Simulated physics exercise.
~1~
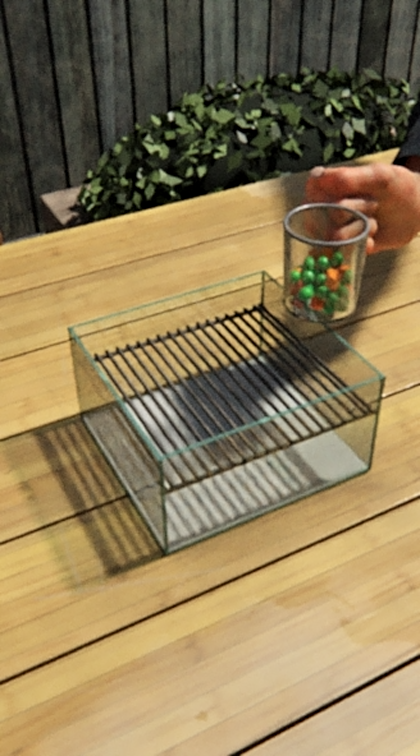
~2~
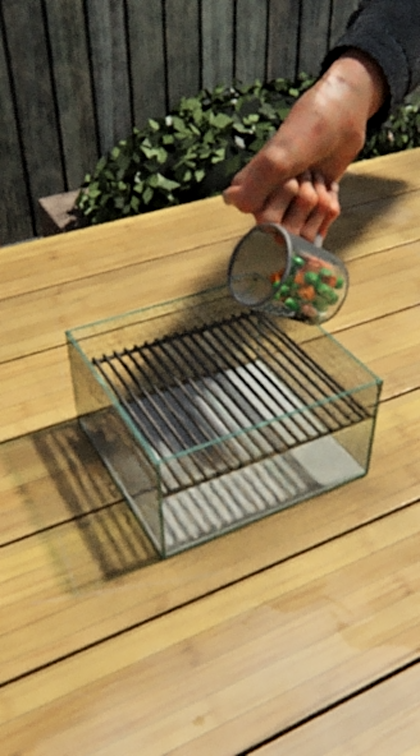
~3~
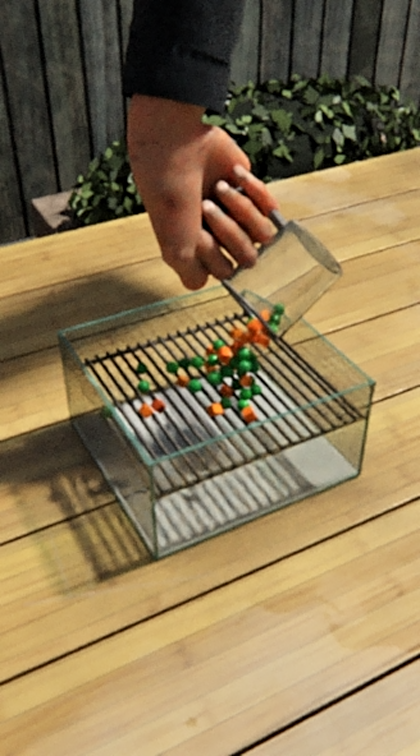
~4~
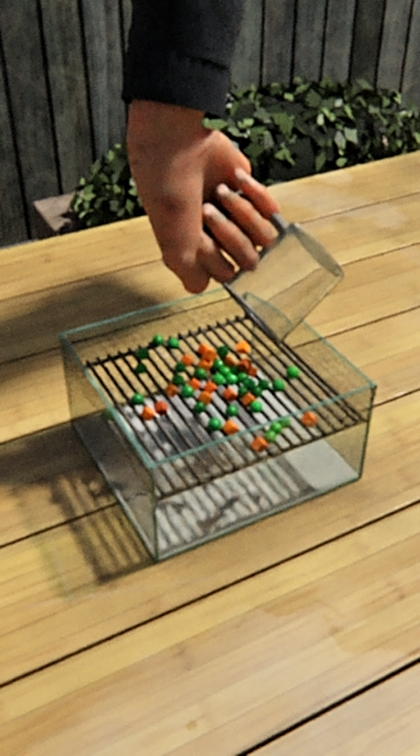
On a wooden table outdoors, a hand moved a clear cup of orange and green pieces left over a glass box with wires across it and tipped them out, and they scattered and stayed on the wires, with none dropping underneath.
